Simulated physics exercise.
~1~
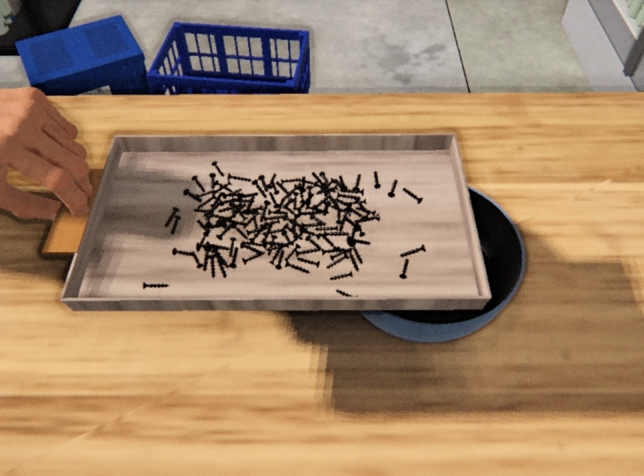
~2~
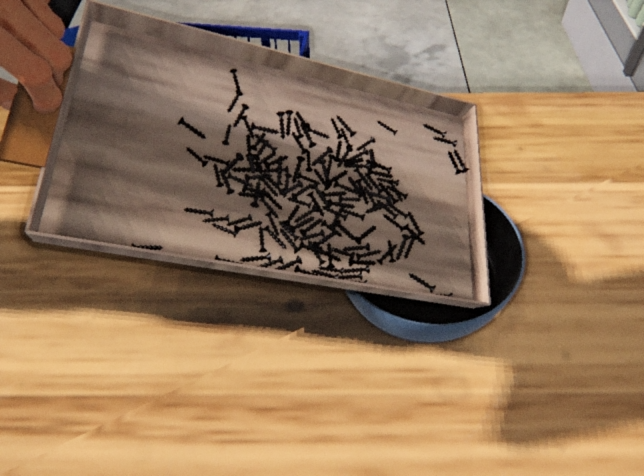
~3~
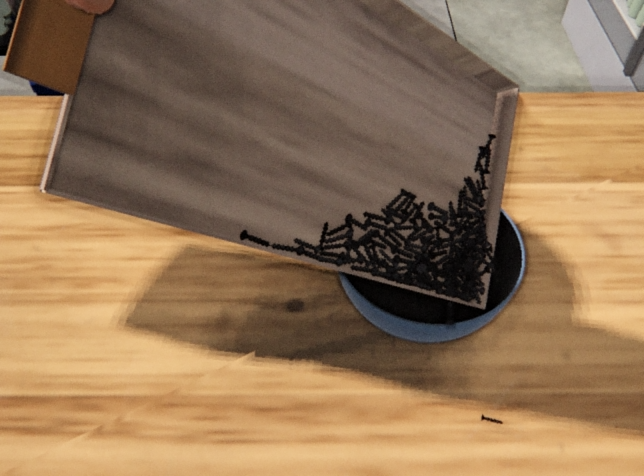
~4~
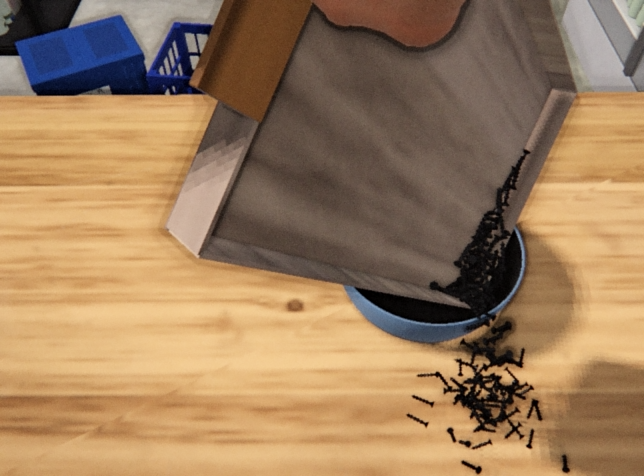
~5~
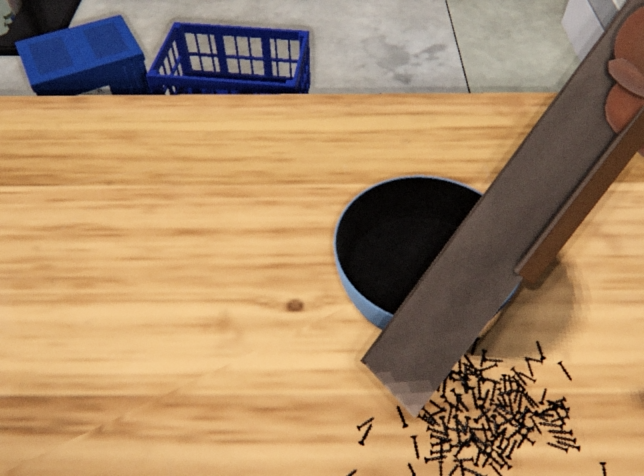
Black screws sliding down a tray as a hand tips it over a blue bowl, missing and piling on the wooden table.
